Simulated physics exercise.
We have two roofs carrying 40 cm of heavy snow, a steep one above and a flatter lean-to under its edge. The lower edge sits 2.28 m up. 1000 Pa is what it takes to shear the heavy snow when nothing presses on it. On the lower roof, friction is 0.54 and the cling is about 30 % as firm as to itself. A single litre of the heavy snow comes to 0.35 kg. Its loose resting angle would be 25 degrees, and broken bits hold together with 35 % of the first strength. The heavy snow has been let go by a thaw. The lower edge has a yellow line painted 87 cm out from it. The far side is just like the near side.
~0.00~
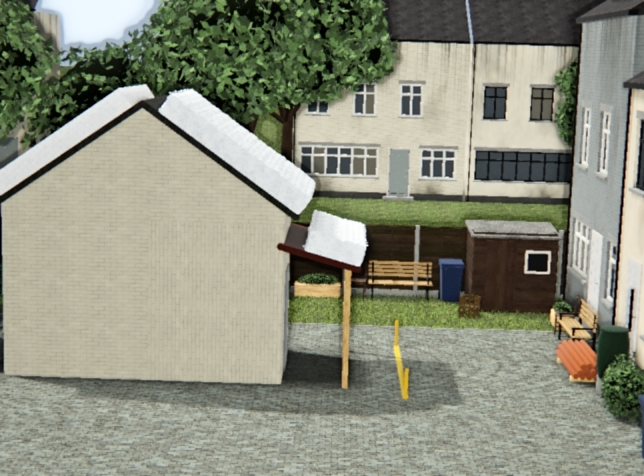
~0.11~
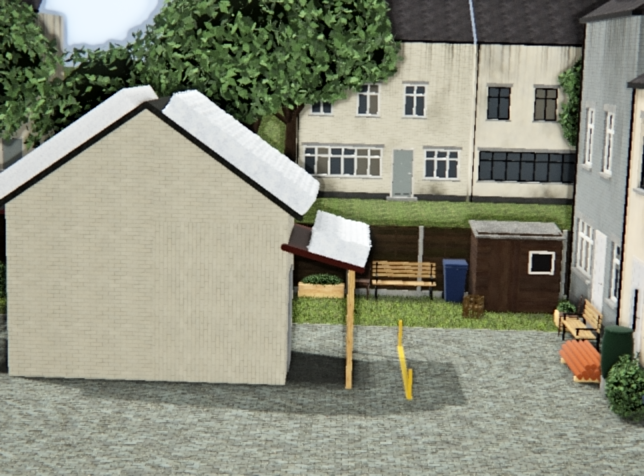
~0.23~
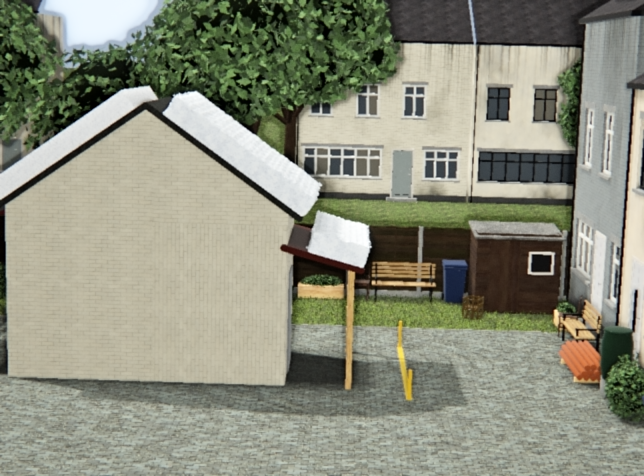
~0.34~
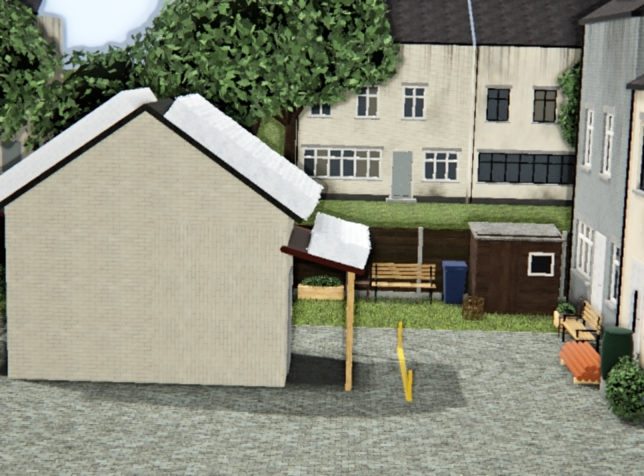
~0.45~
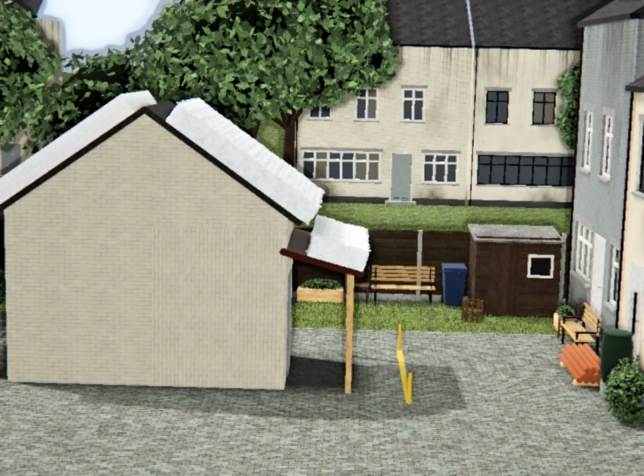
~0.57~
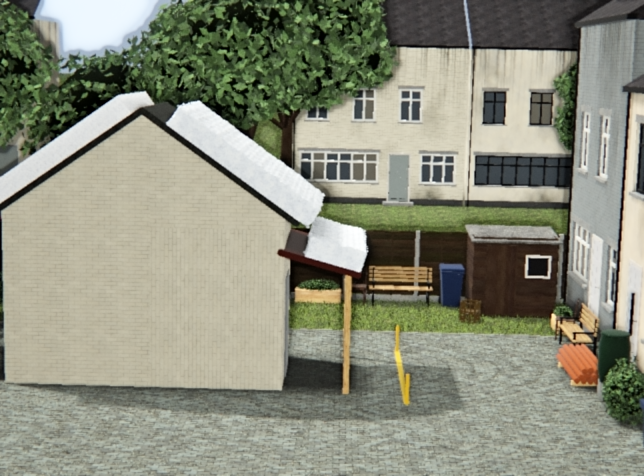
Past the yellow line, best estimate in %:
35 %.
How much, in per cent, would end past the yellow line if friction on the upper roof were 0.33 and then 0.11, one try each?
One try each gives 55 % and then 75 %.
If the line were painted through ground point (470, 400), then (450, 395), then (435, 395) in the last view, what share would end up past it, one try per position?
One by one: 0 in a hundred, 8 in a hundred, 16 in a hundred.
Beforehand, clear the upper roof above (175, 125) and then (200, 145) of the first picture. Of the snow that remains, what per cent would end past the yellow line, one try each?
It would be around 30 percent and then around 25 percent.
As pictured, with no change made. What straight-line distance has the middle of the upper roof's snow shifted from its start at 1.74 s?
I'd put it near 1.4 m.
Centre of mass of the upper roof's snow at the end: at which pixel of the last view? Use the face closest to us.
(397, 359) or thereabouts.
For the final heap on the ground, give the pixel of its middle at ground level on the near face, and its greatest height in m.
Middle around (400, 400); height roughly 0.7 m.
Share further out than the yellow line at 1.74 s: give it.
Around 0 percent of it.
After 1.10 s, none is below the lower edge and 0 % is past the line.
After 1.74 s, none is below the lower edge and 0 % is past the line.
After 2.37 s, 16 % is below the lower edge and 2 % is past the line.
After 3.00 s, 40 % is below the lower edge and 13 % is past the line.
After 5.10 s, 78 % is below the lower edge and 35 % is past the line.
